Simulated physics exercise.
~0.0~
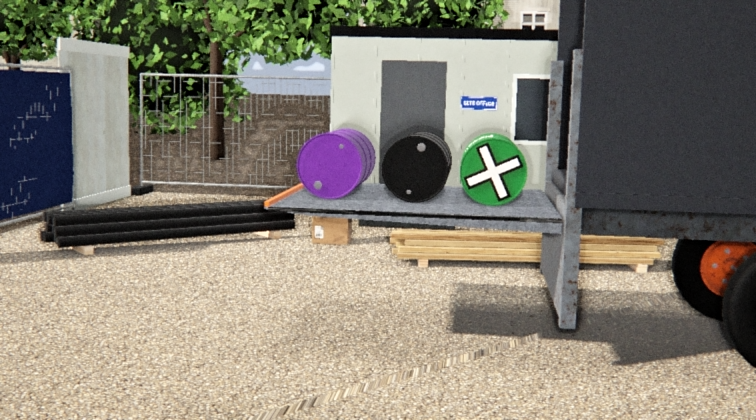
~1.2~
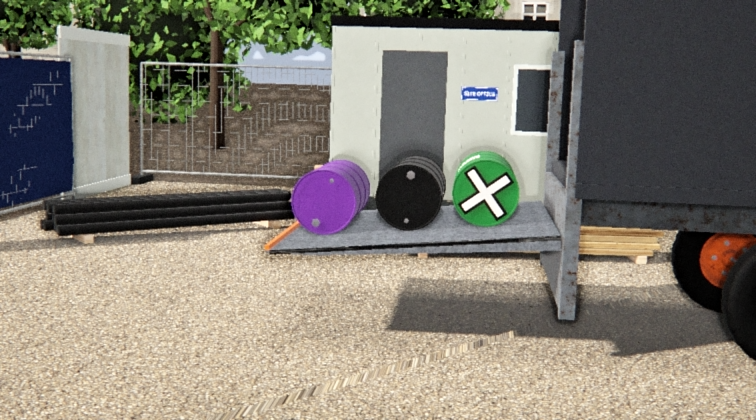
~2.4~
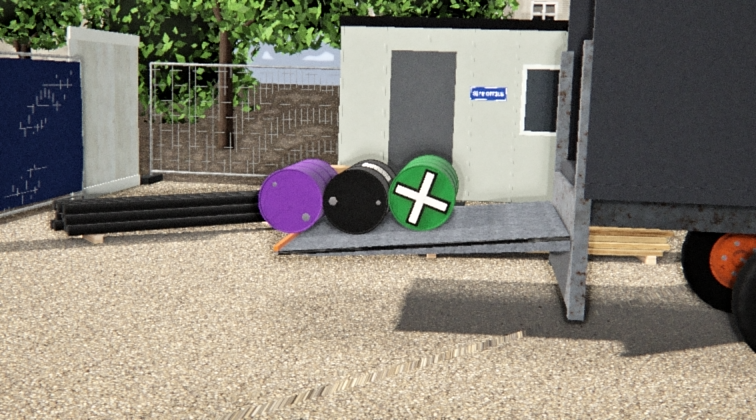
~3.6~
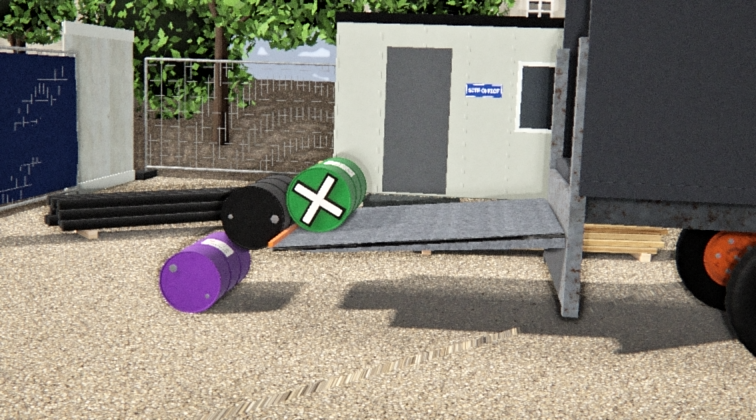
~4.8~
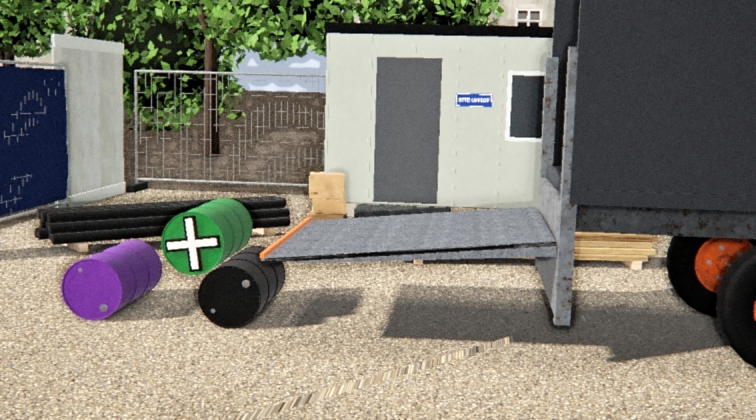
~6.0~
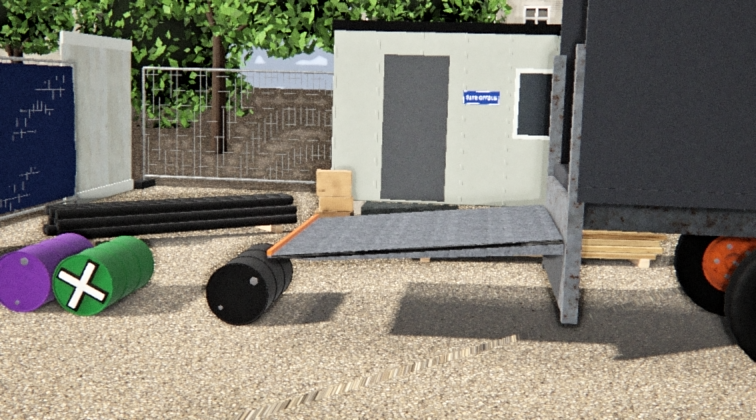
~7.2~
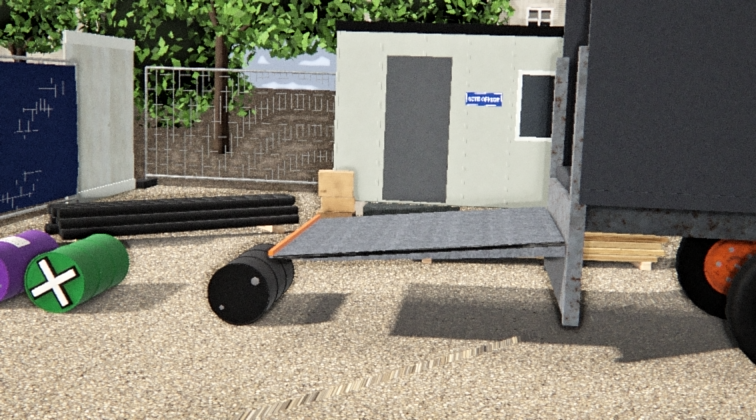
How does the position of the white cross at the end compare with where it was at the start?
At the start the white cross is up on the lift platform, on the green drum at the right of the row. By the end it is low at the far left, on the same drum, now down on the gravel beside the purple one.
